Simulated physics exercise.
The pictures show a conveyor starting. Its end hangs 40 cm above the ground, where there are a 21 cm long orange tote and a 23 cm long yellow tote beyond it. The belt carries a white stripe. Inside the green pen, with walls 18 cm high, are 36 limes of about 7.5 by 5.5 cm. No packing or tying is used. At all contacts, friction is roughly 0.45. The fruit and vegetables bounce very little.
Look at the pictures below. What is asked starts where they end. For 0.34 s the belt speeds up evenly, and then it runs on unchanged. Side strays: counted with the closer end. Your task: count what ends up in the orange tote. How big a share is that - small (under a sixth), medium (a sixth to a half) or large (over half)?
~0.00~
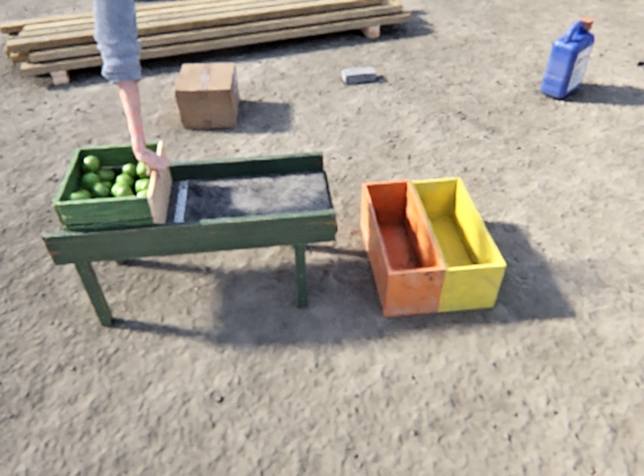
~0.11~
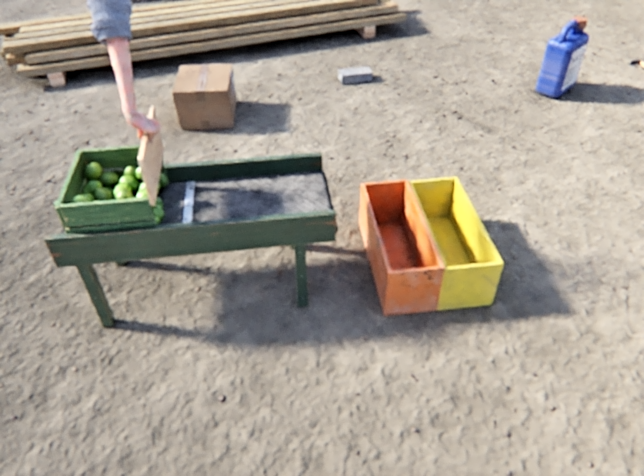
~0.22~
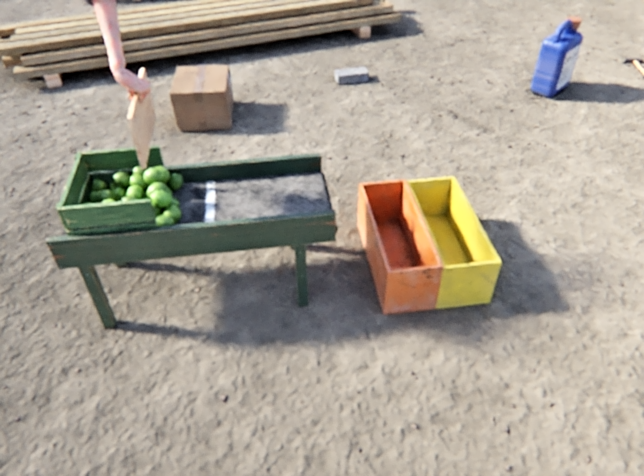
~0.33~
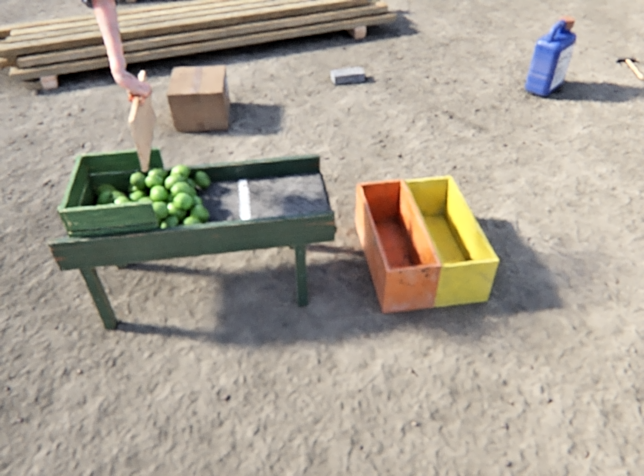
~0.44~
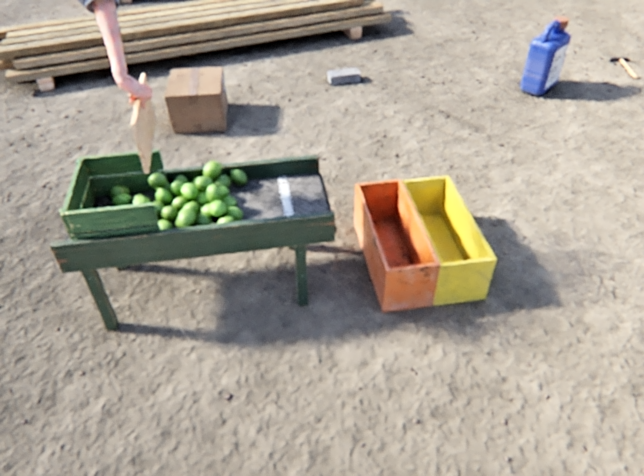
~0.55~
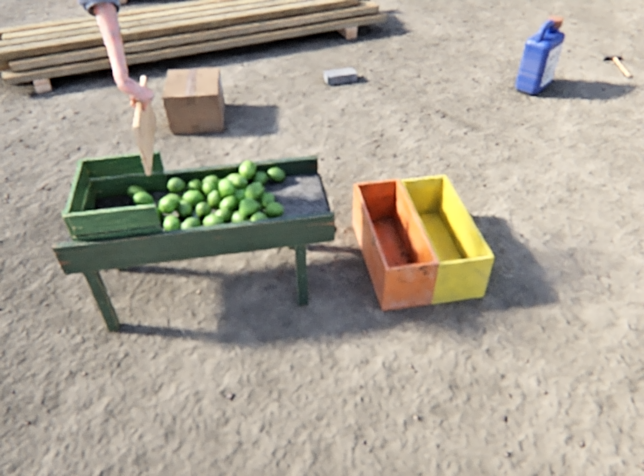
A large share.
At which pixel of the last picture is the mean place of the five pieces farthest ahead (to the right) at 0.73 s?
Their mean place is near (334, 185).
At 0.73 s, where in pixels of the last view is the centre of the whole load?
I'd put it close to (279, 195).
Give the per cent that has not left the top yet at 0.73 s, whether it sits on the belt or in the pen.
Estimate: Some 90 %.
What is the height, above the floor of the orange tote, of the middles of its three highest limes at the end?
I'd put it near 14 cm.
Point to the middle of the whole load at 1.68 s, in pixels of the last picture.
(389, 240).
After 0.73 s, 1 still in the green pen, 31 on the belt and 4 in the air.
After 0.96 s, 11 in the orange tote, 11 on the belt and 14 in the air.
After 1.27 s, 29 in the orange tote, 3 on the belt and 4 in the air.
Outcome (at 1.68 s), 36 in the orange tote. Asked share, 36 of 36, 100 per cent.
